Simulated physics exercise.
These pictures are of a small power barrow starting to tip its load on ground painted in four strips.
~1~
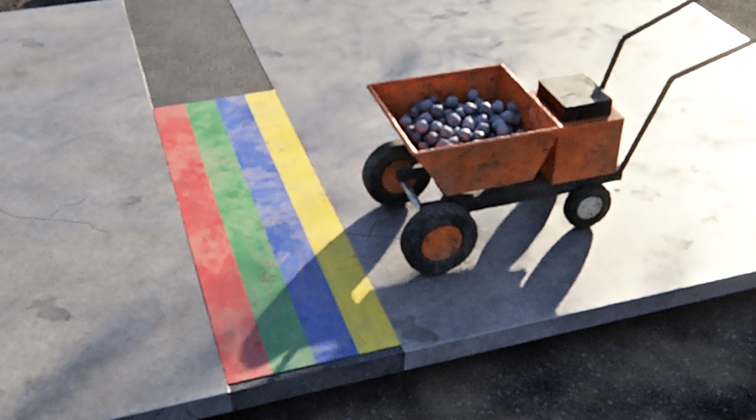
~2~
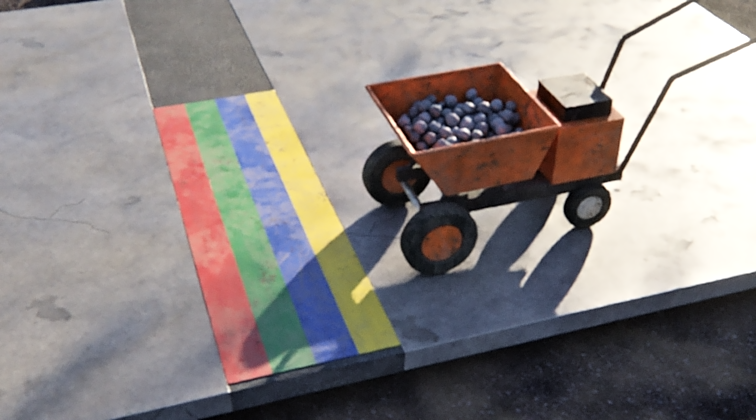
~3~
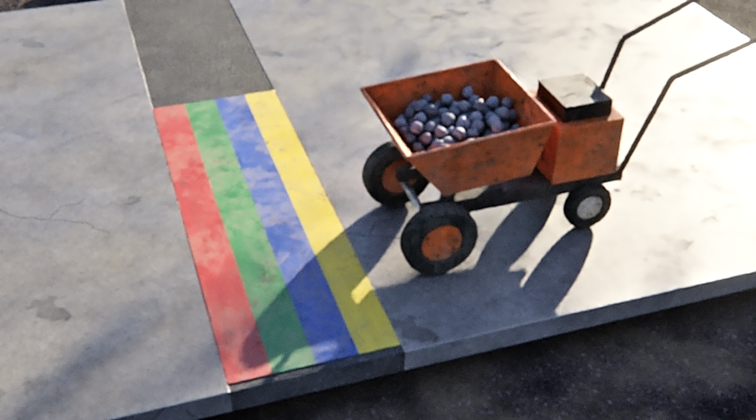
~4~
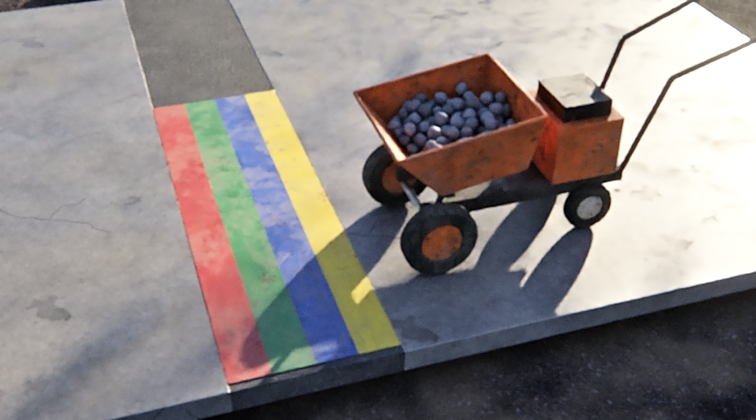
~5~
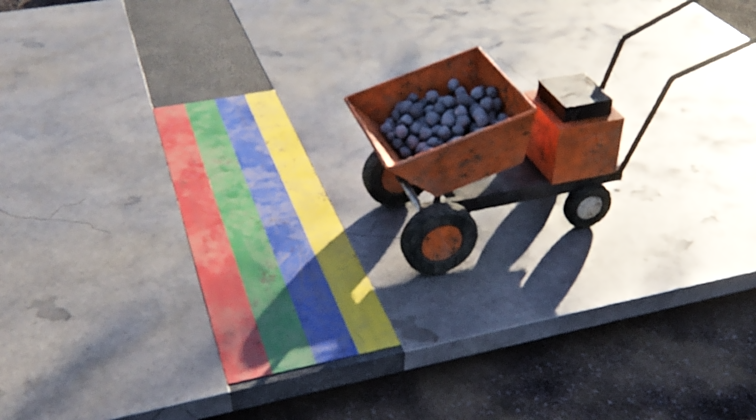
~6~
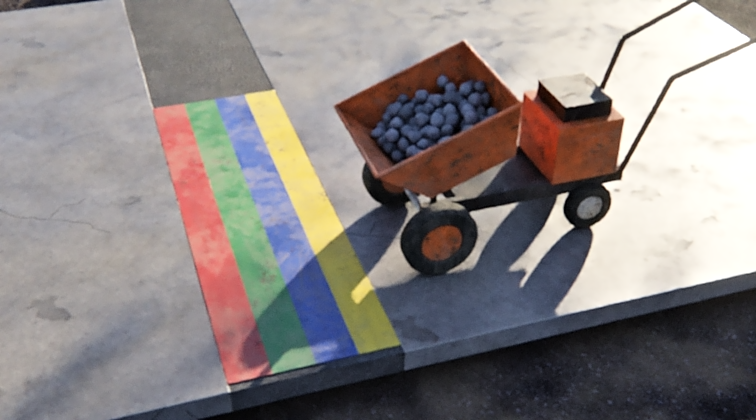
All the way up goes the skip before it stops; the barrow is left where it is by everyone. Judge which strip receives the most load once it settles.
The strip receiving the most is the blue one.
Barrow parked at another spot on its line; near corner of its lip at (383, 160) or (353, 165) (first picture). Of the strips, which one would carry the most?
That green strip at the first place, then the red one at the second.
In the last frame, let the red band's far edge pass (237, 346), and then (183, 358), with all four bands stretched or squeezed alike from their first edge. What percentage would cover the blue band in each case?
Shares in turn: 30 %; 50 %.
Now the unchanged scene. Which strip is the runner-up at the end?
Second: That green strip.
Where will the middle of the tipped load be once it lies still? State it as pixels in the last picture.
Somewhere close to (281, 252) in the last picture.
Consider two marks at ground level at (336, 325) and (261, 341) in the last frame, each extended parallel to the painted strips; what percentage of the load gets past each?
In order: 70 per cent, then 10 per cent.
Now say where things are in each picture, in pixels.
The first picture shows lip of the skip near (414, 154), level; top of the load near (453, 121), round cobbles; yellow strip near (364, 314); blue strip near (323, 323); green strip near (282, 332); red strip near (239, 341).
The second picture shows lip of the skip near (413, 155), tipped barely; top of the load near (467, 125).
The third picture shows lip of the skip near (407, 158), tipped barely; top of the load near (476, 118).
The fourth picture shows lip of the skip near (399, 162), tipped a little; top of the load near (469, 116).
The fifth picture shows lip of the skip near (389, 169), tipped a little; top of the load near (475, 111).
The sixth picture shows lip of the skip near (377, 177), tipped clearly; top of the load near (465, 107); yellow strip near (364, 314); blue strip near (323, 323); green strip near (282, 332); red strip near (239, 341).
Shortly afterwards, skip tipped steeply; the whole lot in the skip.
Next, skip tipped steeply; all but a few in the skip; a little over the blue strip.
Some moments later, skip tipped right over; near a third in the skip; near a third over the blue strip; near a quarter over the green strip; a little over the red strip.
In the end, skip tipped right over; near a quarter in the skip; a little over the yellow strip; near a third over the blue strip; near a quarter over the green strip; a little over the red strip.
